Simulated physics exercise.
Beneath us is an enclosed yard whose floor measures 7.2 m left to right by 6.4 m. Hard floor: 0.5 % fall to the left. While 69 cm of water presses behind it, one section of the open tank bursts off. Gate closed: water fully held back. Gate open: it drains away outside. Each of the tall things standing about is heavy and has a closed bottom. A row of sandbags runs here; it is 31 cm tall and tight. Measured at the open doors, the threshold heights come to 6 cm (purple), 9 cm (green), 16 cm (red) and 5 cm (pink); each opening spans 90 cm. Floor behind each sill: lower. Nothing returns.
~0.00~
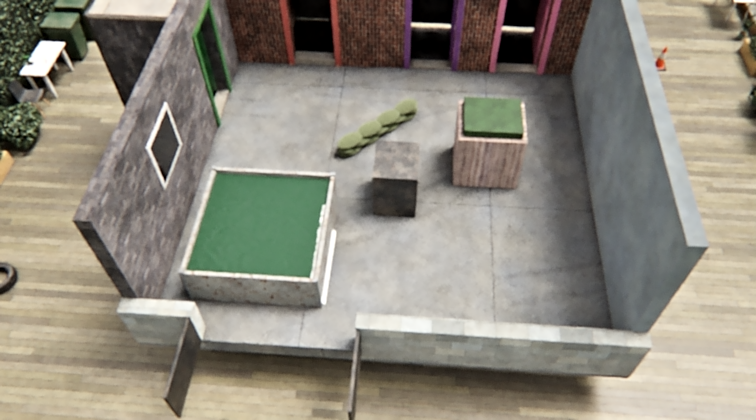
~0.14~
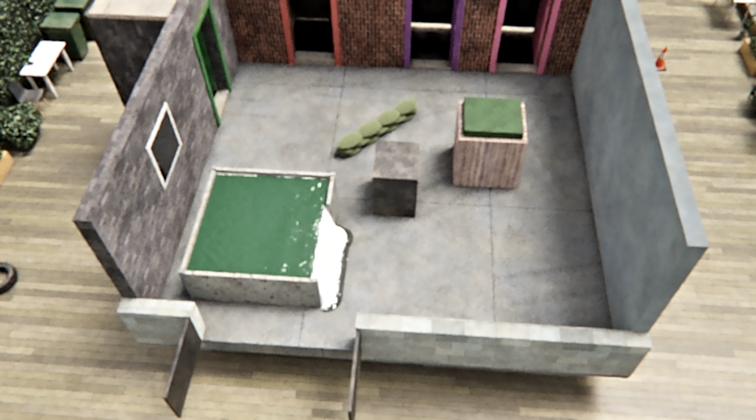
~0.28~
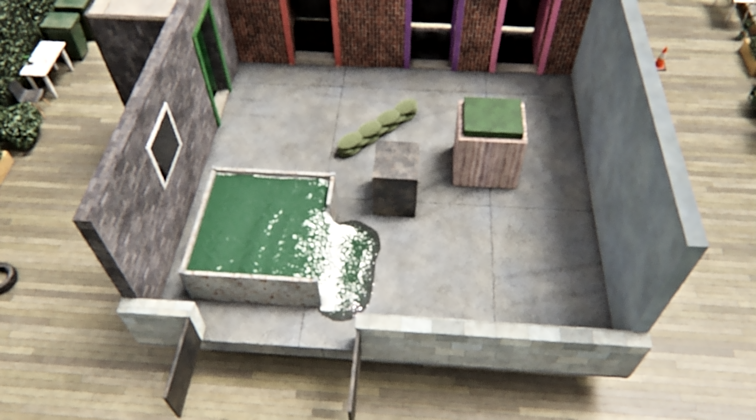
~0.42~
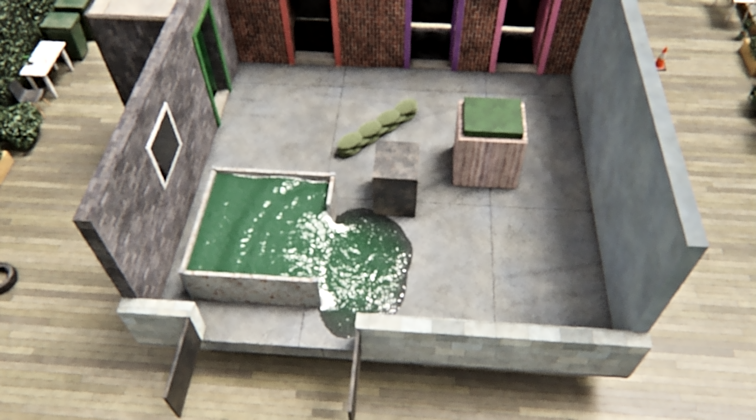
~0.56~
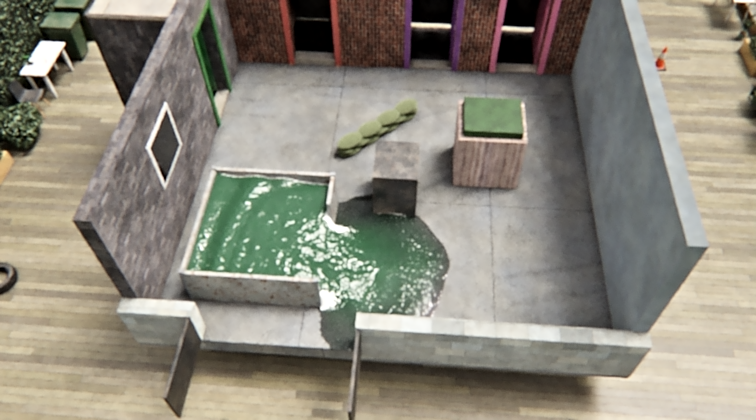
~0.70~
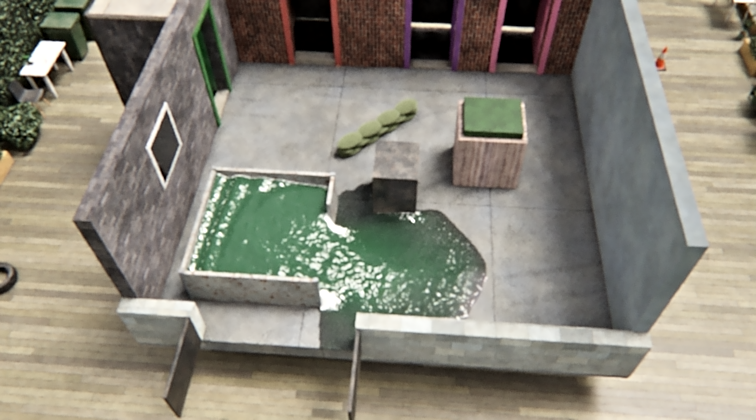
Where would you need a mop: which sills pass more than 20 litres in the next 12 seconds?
In order: At the purple door I expect the water to hold within the limit; at the green door I expect the water to hold within the limit; at the red door I expect the water to hold within the limit; at the pink door I expect the water to rise above the limit.
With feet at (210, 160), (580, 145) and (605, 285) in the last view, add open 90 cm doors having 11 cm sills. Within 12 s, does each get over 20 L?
So, in the order given, it's shy of the mark, then shy of the mark, then beyond the mark.
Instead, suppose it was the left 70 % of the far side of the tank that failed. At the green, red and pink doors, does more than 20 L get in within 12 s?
Then green exceeds it, red exceeds it, pink exceeds it.
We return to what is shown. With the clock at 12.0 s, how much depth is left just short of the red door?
Around 4.0 cm deep.
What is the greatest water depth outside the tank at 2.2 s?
Up to some 44 cm.
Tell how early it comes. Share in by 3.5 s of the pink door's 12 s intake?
0 per cent, roughly.
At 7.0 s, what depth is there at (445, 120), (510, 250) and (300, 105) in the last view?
I'd read it as roughly 3, 10 and 1 cm, in that order.
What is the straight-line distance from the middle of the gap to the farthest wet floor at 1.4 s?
About 4.6 m out.
After 1.4 s water covers 30 % of the floor and is deepest (35 cm) near (332, 284); purple door not reached, green door not reached, red door not reached, pink door not reached.
After 2.2 s water covers 35 % of the floor and is deepest (44 cm) near (606, 330); purple door not reached, green door not reached, red door not reached, pink door not reached.
After 3.5 s water covers 40 % of the floor and is deepest (30 cm) near (607, 341); purple door not reached, green door not reached, red door not reached, pink door not reached.
After 7.0 s water covers 65 % of the floor and is deepest (17 cm) near (568, 88); purple door 7 cm at the sill, 2 L in, green door not reached, red door 3 cm at the sill, 0 L in, pink door 15 cm at the sill, 190 L in.
After 12.0 s water covers 95 % of the floor and is deepest (10 cm) near (560, 94); purple door 4 cm at the sill, 3 L in, green door 8 cm at the sill, 1 L in, red door 4 cm at the sill, 0 L in, pink door 9 cm at the sill, 296 L in.
